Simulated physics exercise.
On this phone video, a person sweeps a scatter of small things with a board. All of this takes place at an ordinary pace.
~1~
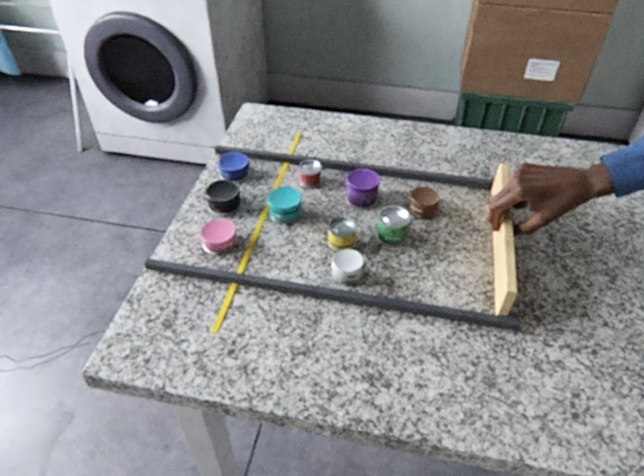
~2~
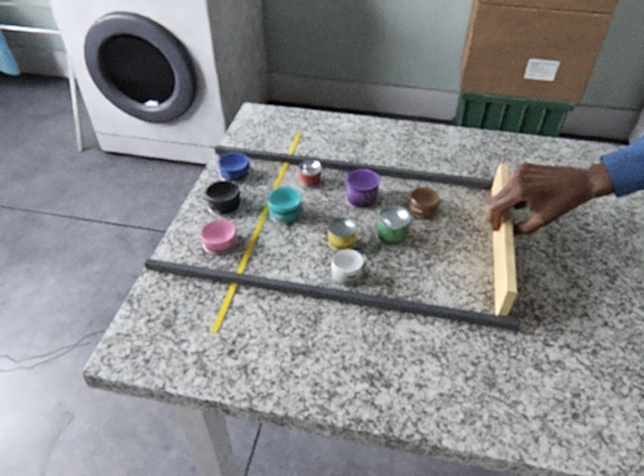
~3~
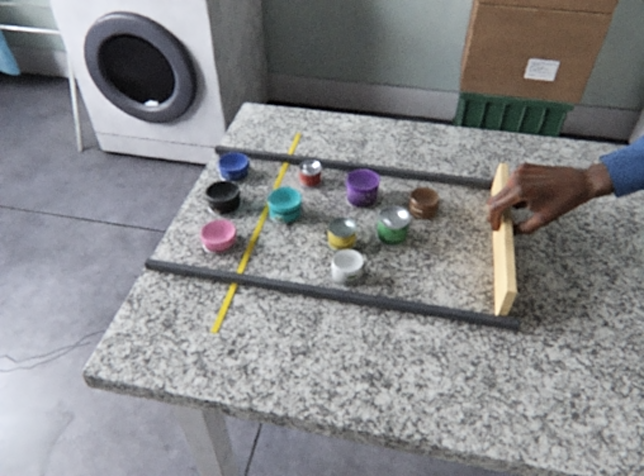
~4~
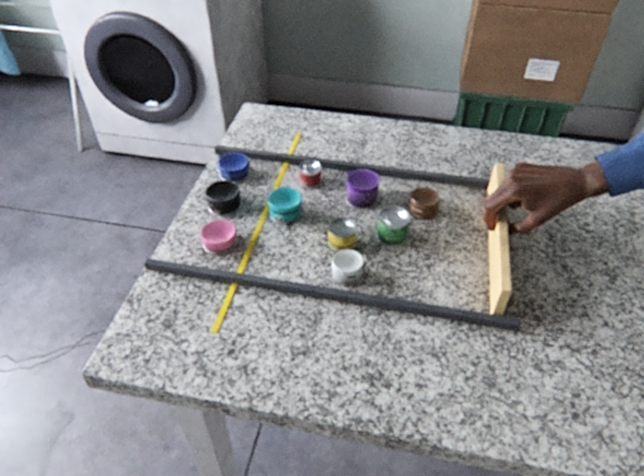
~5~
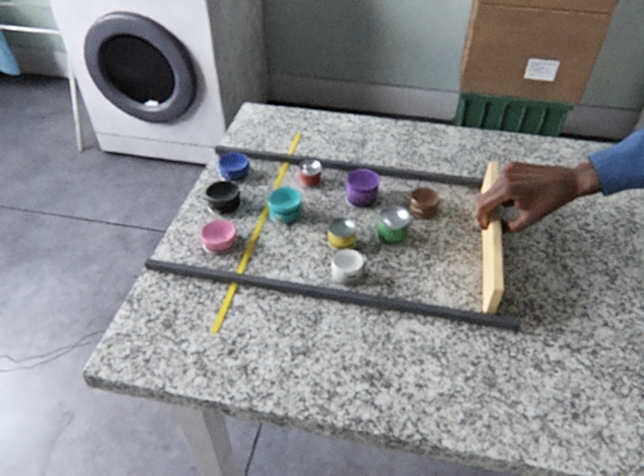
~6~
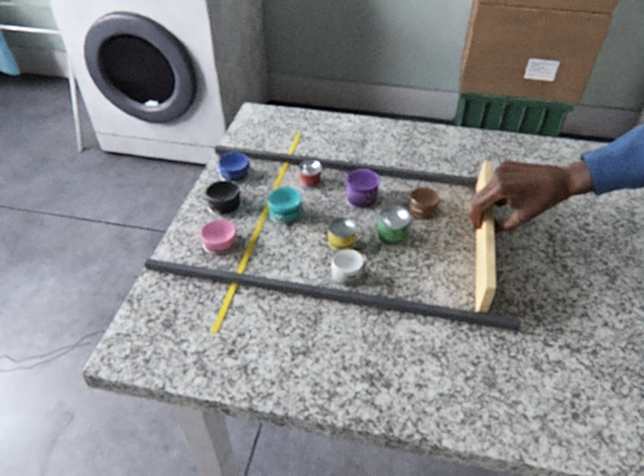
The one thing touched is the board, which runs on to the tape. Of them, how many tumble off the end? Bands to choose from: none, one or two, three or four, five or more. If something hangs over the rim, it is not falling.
Final answer: None.
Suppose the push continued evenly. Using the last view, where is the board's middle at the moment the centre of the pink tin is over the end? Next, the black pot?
First it's close to (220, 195), next close to (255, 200).
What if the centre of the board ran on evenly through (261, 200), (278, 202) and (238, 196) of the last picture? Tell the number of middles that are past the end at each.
Past the end: 0, 0 and 2.
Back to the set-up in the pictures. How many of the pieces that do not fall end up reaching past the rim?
The figure is 2.
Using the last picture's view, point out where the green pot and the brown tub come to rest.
The green pot finishes at (250, 203); the brown tub finishes at (261, 183).
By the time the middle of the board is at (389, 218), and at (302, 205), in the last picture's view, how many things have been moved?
Counting first: 3, next 7.
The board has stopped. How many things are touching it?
Contact count: 5.
Soon after, none off yet; blue pot at rest near (234, 168); black pot at rest near (224, 198); pink tin at rest near (219, 237).
At rest, the number that fall off is zero.
